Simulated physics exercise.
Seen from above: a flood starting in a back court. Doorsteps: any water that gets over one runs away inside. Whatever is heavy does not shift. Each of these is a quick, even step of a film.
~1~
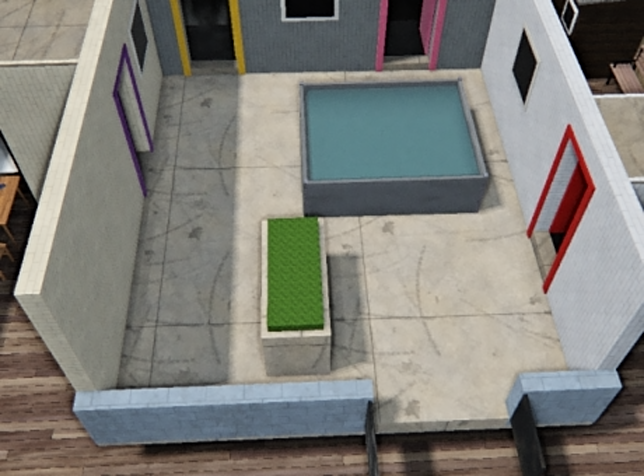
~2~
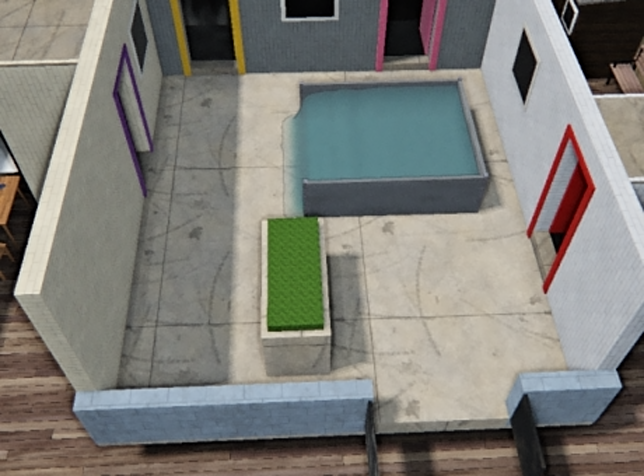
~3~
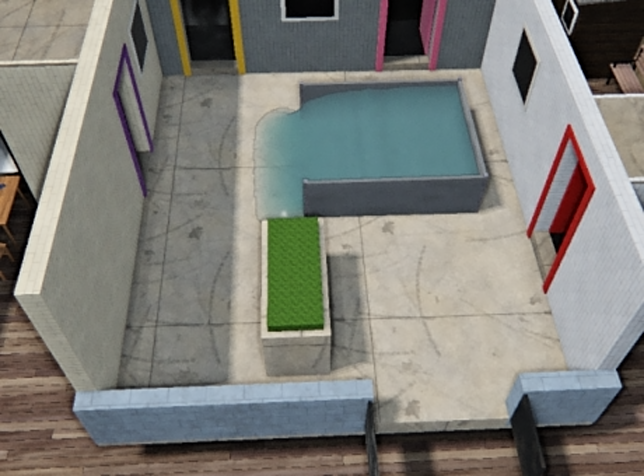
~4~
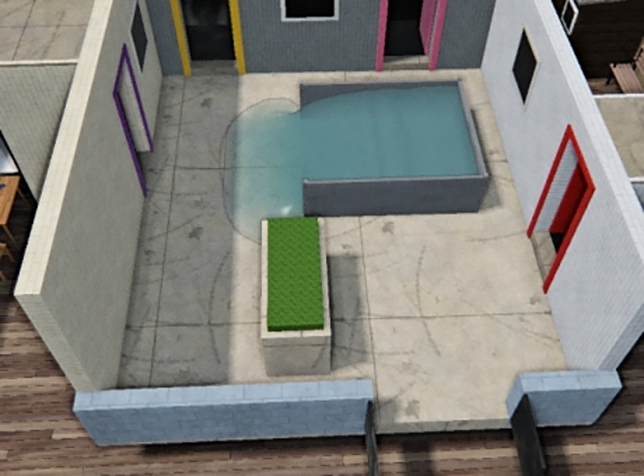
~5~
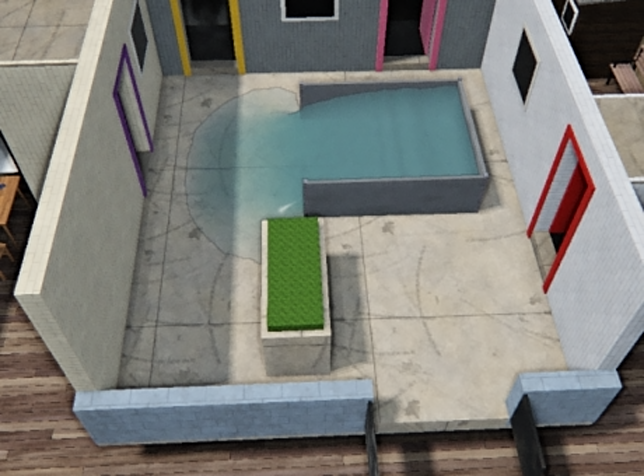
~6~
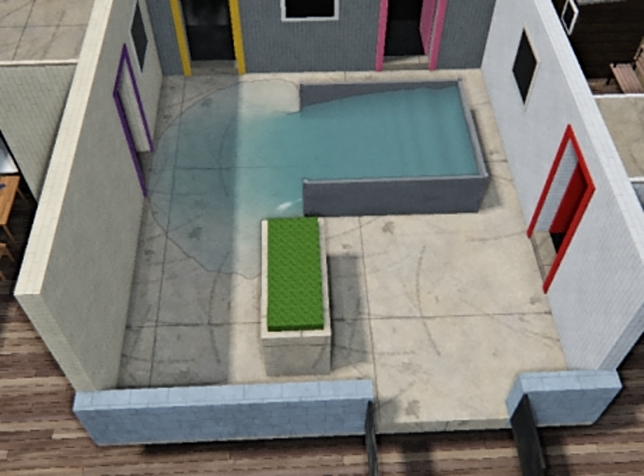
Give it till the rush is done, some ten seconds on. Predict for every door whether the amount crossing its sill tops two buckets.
Pink door: Not too much gets in there; red door: Not too much gets in there; purple door: Too much gets in there; yellow door: Too much gets in there.
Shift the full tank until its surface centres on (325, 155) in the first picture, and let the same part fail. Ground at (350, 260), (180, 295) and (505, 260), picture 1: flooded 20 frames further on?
Parched, soaked, parched.
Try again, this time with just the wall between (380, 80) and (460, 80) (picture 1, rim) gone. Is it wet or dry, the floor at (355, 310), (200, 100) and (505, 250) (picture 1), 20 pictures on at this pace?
Point by point: Untouched, swamped and swamped.
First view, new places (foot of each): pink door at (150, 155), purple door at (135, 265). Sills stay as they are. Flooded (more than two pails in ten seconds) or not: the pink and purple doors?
Taking them in turn, the pink one tops the two-pail mark and the purple one tops the two-pail mark.
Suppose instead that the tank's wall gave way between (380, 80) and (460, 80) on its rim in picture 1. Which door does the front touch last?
Answer: The purple one.
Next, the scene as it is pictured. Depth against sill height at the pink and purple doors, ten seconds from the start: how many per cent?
In order: Roughly 60 and 120 in a hundred.
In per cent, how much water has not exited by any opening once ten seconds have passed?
About 76 per cent.
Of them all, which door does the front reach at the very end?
Answer - the red one.
A moment on, water covers 35 % of the floor; the pink door not reached, the red door not reached, the purple door far over two buckets in, the yellow door wet at the sill, nothing in.
Next, water covers 40 % of the floor; the pink door not reached, the red door not reached, the purple door far over two buckets in, the yellow door under two buckets in.
Then, water covers 55 % of the floor; the pink door not reached, the red door not reached, the purple door far over two buckets in, the yellow door over two buckets in.
Later, water covers 85 % of the floor; the pink door wet at the sill, nothing in, the red door wet at the sill, nothing in, the purple door far over two buckets in, the yellow door far over two buckets in.
In the end, water covers 100 % of the floor; the pink door wet at the sill, nothing in, the red door wet at the sill, nothing in, the purple door far over two buckets in, the yellow door far over two buckets in.
